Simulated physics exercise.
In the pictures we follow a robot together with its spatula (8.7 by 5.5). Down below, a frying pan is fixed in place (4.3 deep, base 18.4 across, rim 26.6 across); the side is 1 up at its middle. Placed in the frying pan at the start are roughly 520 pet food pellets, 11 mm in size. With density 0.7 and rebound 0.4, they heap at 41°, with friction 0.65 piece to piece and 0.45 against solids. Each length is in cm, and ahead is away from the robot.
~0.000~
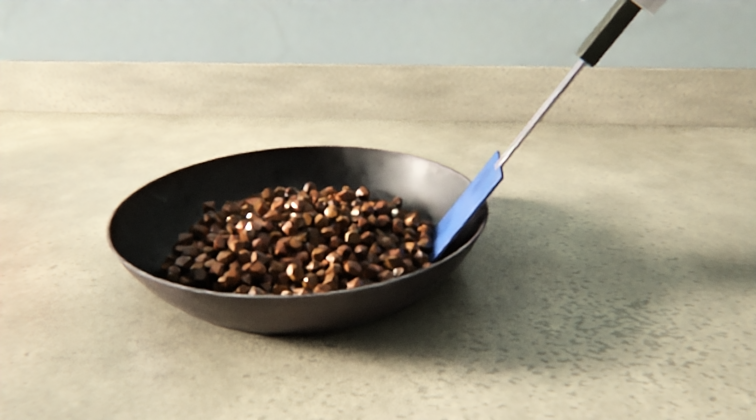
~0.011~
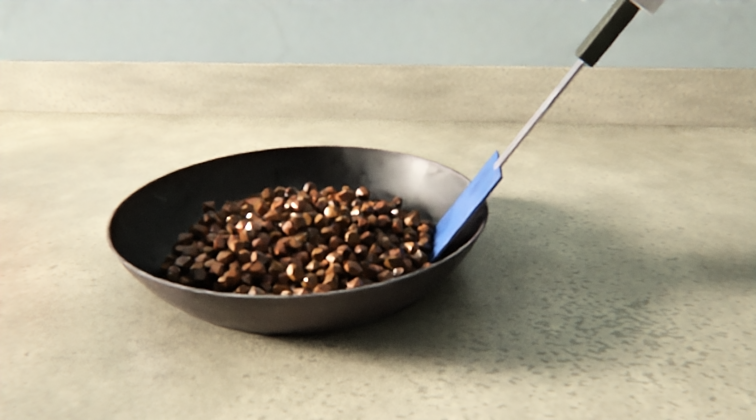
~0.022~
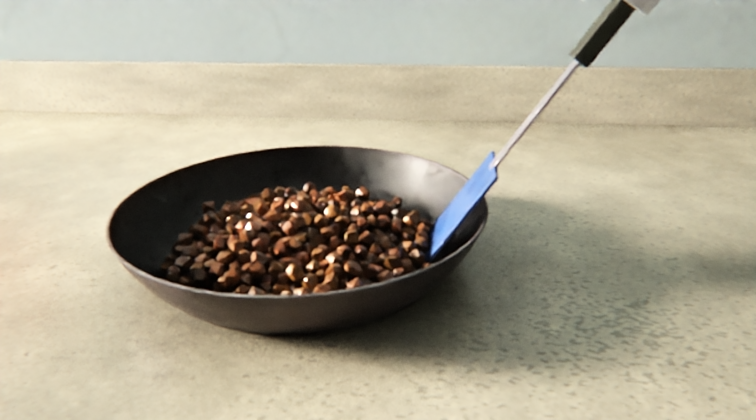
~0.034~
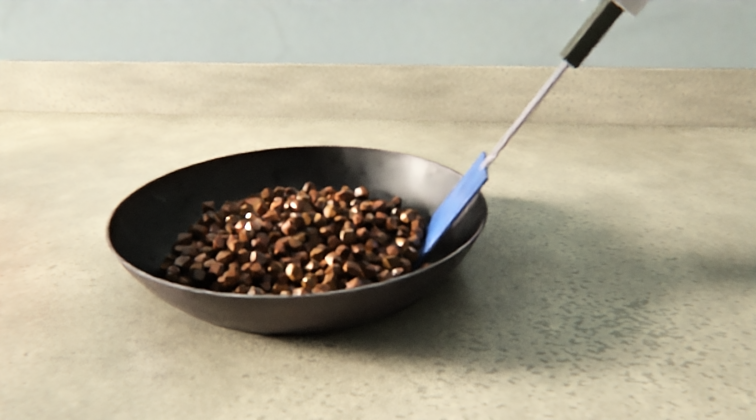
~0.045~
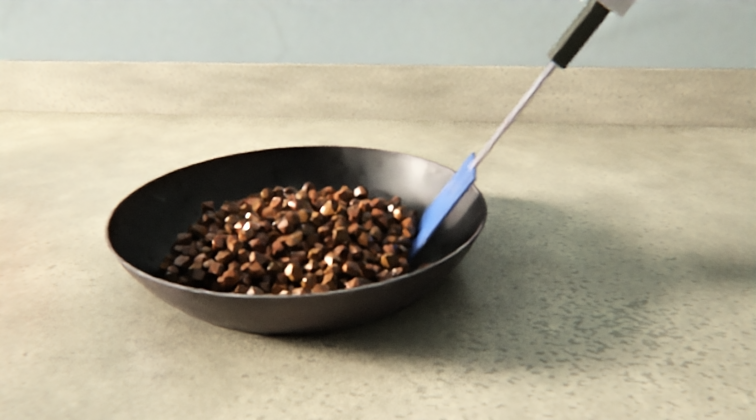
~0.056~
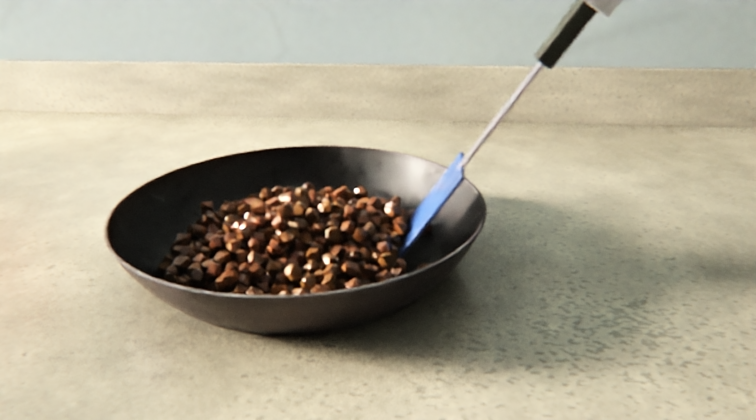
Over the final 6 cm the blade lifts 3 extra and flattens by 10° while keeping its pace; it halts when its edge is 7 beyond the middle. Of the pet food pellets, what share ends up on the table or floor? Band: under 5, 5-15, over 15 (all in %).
Under 5 %.
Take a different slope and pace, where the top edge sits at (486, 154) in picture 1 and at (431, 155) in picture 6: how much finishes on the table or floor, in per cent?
It comes to something like 5 %, give or take.
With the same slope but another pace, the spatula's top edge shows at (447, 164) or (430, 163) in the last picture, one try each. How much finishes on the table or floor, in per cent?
Around 10 per cent, then around 15 per cent.
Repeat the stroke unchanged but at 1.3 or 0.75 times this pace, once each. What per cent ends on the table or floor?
Some 5 and 0 per cent.
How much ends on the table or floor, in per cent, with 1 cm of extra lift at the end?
0 per cent.
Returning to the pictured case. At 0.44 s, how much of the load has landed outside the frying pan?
Some 2 per cent of the load.
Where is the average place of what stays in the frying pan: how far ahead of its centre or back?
About 4.0 cm ahead.
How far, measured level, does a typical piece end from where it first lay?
Somewhere around 3 centimetres, I'd say.
After 0.13 s, sloping 56°, highest piece 5 above the table; 519 in the frying pan.
After 0.20 s, sloping 52°, highest piece 5 above the table; 519 in the frying pan.
After 0.44 s, sloping 46°, highest piece 5 above the table; 509 in the frying pan, 8 on the table or floor, 2 on the blade or in flight.
After 1.49 s, sloping 46°, highest piece 5 above the table; 509 in the frying pan, 10 on the table or floor.
In the end, 509 in the frying pan, 10 on the table or floor. That is 2 % on the table or floor.
